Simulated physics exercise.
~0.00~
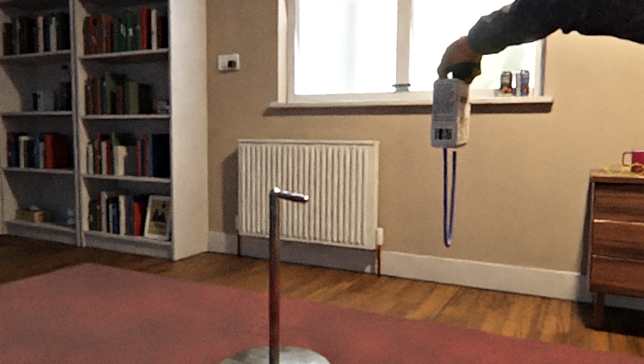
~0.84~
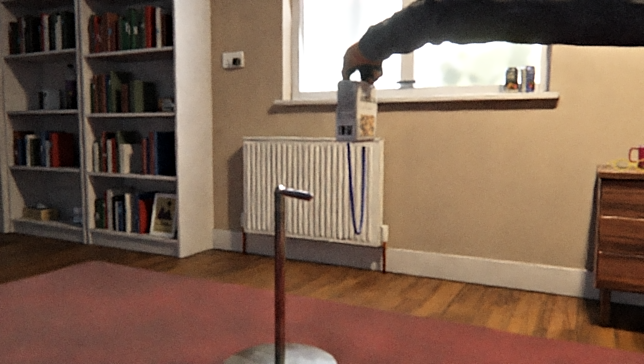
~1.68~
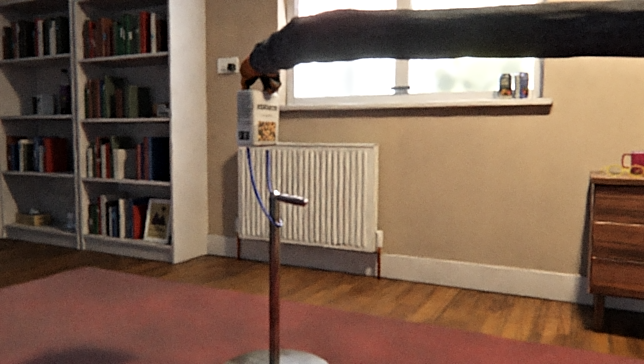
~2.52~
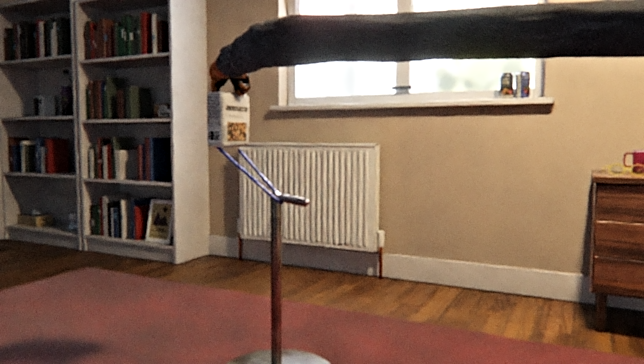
A hand in a dark sleeve holds a small white pouch with a long blue loop dangling beneath it, seen from a slightly swaying camera in a living room. In front stands a short brown post with a bar at its top, on a red carpet, with a white radiator and bright window behind, bookshelves at left and a wooden cabinet at right. The arm carries the pouch steadily left, above the post. The low-hanging loop meets the post and catches at the bar. The pouch passes beyond, the loop pulls tight and slanting, and the hand stops, snagged.
